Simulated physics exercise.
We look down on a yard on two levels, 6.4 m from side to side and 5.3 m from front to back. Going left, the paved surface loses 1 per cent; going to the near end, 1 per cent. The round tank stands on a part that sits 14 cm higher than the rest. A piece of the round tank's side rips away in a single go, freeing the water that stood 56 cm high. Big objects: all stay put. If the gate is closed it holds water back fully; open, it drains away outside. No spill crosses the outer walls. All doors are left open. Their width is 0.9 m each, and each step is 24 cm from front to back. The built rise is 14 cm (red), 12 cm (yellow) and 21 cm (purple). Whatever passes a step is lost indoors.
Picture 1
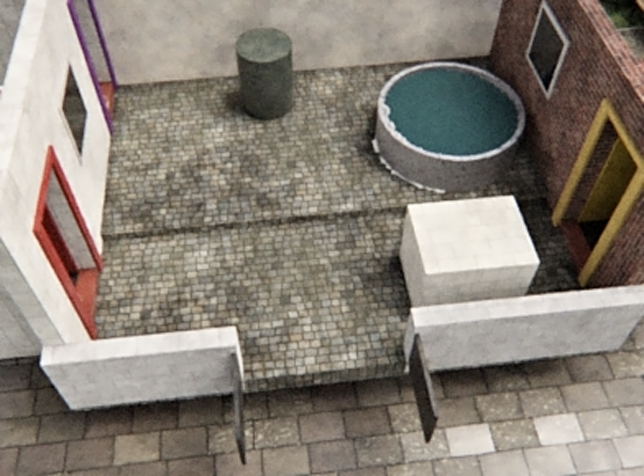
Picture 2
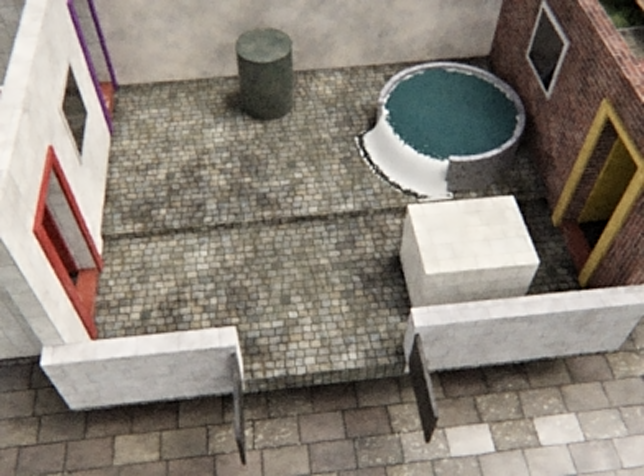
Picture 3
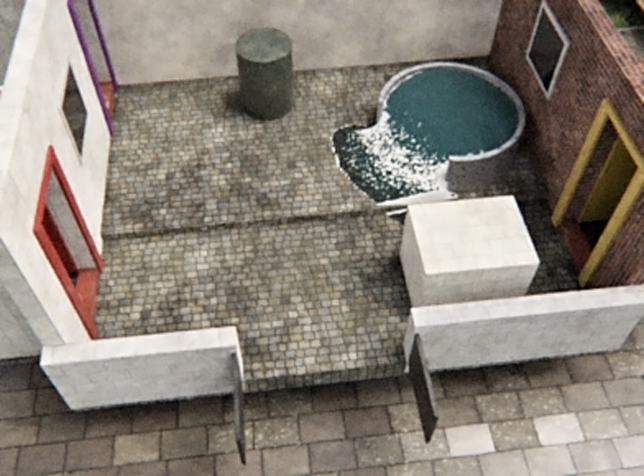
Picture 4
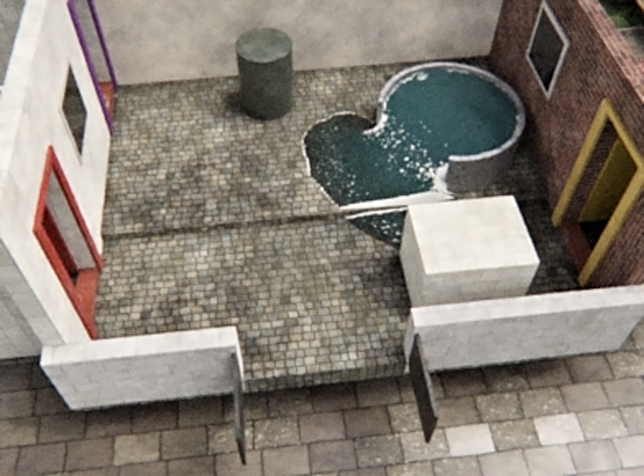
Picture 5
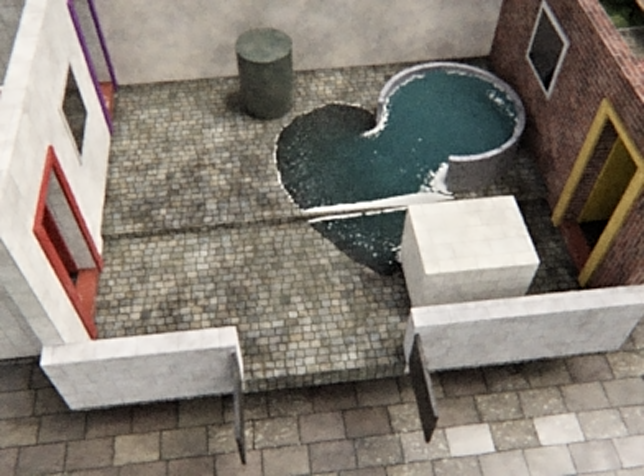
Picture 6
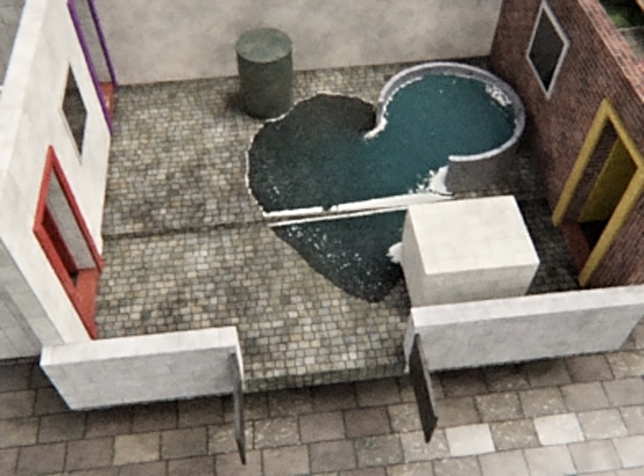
Water bursting from the broken side of a round tank and spreading left and forward across a cobbled yard, past a pale block.
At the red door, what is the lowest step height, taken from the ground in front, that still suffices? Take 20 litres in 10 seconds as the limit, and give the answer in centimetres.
Roughly 18 cm above the ground.
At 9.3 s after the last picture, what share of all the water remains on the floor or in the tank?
I'd put it at about 60 per cent.
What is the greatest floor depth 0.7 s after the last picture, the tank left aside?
Max depth: Around 23 cm.
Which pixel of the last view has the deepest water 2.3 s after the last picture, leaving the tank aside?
Check close to (90, 379).
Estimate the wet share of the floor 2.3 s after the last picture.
Wet share: Near 70 %.
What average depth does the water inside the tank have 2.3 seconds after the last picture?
Near 15 cm, averaged.
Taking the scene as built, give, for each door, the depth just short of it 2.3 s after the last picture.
Red door 24 cm, yellow door 4 cm, purple door 7 cm.
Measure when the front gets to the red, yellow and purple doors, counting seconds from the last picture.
Red: 1.1 s; yellow: 1.1 s; purple: 1.8 s.
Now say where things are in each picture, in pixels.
In the first frame, still water, 56 cm deep, in the round tank at (450, 112); the red door at (74, 256) is dry.
In the second frame, water pours out at (397, 159) and has run 0.3 m, to a hidden place; about 6 cm deep outside, 56 cm at the back.
In the third frame, water pours out at (397, 161) and has run 0.7 m, to (337, 140); about 8 cm deep outside, 56 cm at the back.
In the fourth frame, the gap is at (396, 162), the front 1.1 m out at (314, 171); the back of the round tank holds 56 cm.
In the fifth frame, the front is at (288, 185), 1.6 m from the gap at (396, 162); 4.4 m2 of floor is wet, 53 cm left at the back.
In the sixth frame, the gap is at (396, 162), the front 2.0 m out at (255, 185); the back of the round tank holds 46 cm; 2.6 m in a straight line remain to the red door at (74, 256).
Then, 0.7 s after the last picture water covers 50 % of the floor, deepest (23 cm) near (404, 250); it has not reached the red door.
Then, 2.3 s after the last picture water covers 70 % of the floor, deepest (32 cm) near (90, 379); 24 cm at the red door, 8 litres in over its 14 cm step.
Then, 9.3 s after the last picture water covers 75 % of the floor, deepest (12 cm) near (90, 379); 9 cm at the red door, 49 litres in over its 14 cm step.
At the red door as built, the water peaked near 25 cm, 2.7 s after the last picture.
With a step of 14.5 cm, 44 litres would have come in within the 10 s; with 19.5 cm, 14 litres. So under 20 litres takes about 18 cm.
